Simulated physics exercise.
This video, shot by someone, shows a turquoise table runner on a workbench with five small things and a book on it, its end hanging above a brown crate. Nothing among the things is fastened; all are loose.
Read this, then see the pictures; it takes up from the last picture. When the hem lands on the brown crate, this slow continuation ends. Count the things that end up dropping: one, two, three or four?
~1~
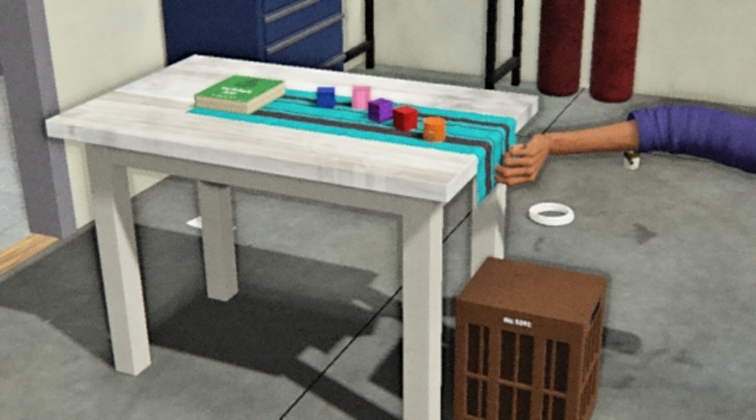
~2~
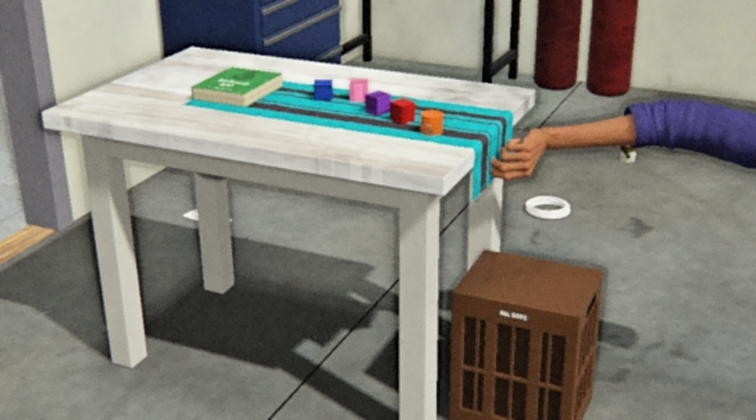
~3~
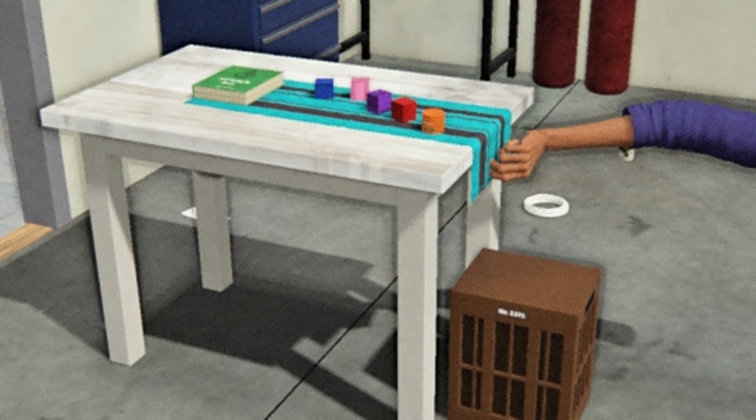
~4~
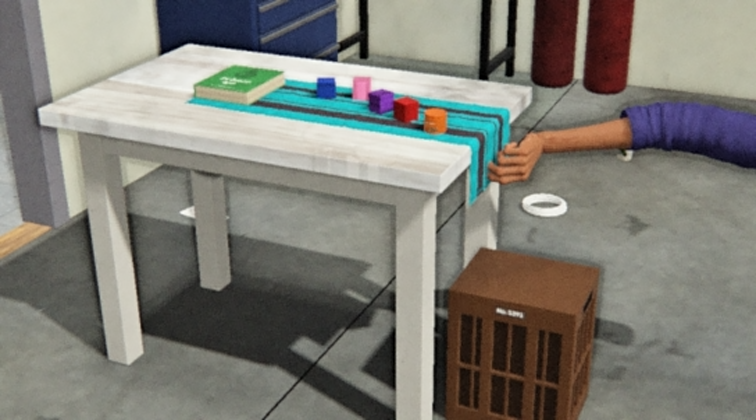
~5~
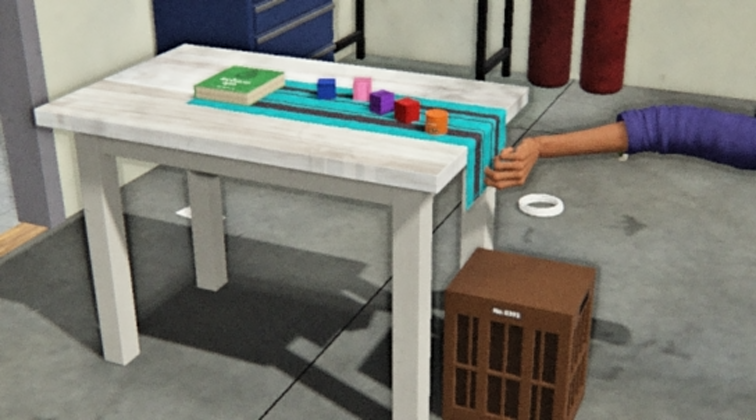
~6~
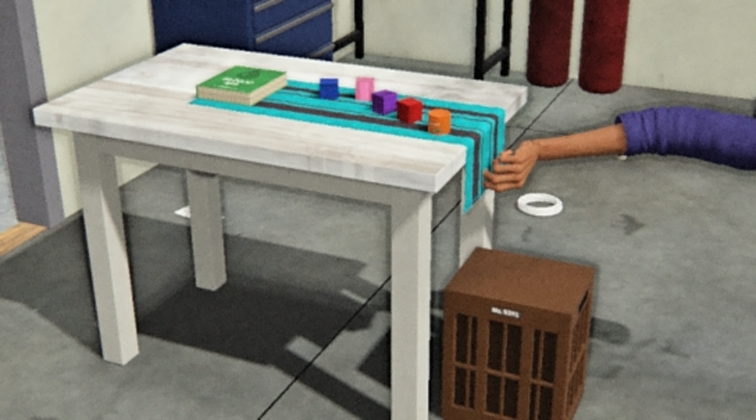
The number that drops is two.
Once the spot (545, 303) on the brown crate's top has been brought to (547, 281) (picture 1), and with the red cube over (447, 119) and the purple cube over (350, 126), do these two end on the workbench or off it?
The red cube ends up off the top and the purple cube ends up still on top.
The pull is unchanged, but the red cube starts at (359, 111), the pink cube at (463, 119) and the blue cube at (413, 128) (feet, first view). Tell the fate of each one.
Outcome: Red cube stays, pink cube falls away, blue cube falls away.
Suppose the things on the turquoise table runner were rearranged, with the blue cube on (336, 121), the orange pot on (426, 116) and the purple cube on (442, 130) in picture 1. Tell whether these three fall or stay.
In the end the blue cube rides it out, while the orange pot gets dislodged and the purple cube gets dislodged.
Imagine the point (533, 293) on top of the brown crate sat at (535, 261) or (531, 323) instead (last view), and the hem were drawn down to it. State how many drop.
Respectively 1 and 3.
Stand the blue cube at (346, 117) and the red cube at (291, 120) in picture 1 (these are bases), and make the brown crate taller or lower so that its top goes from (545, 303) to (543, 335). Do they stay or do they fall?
Blue cube: Still up. Red cube: Still up.
Early on, hem near (484, 246); orange pot gone.
Midway, hem on the crate; orange pot and red cube gone.
Finally, hem on the crate; orange pot and red cube gone. The count of fallen things is two.
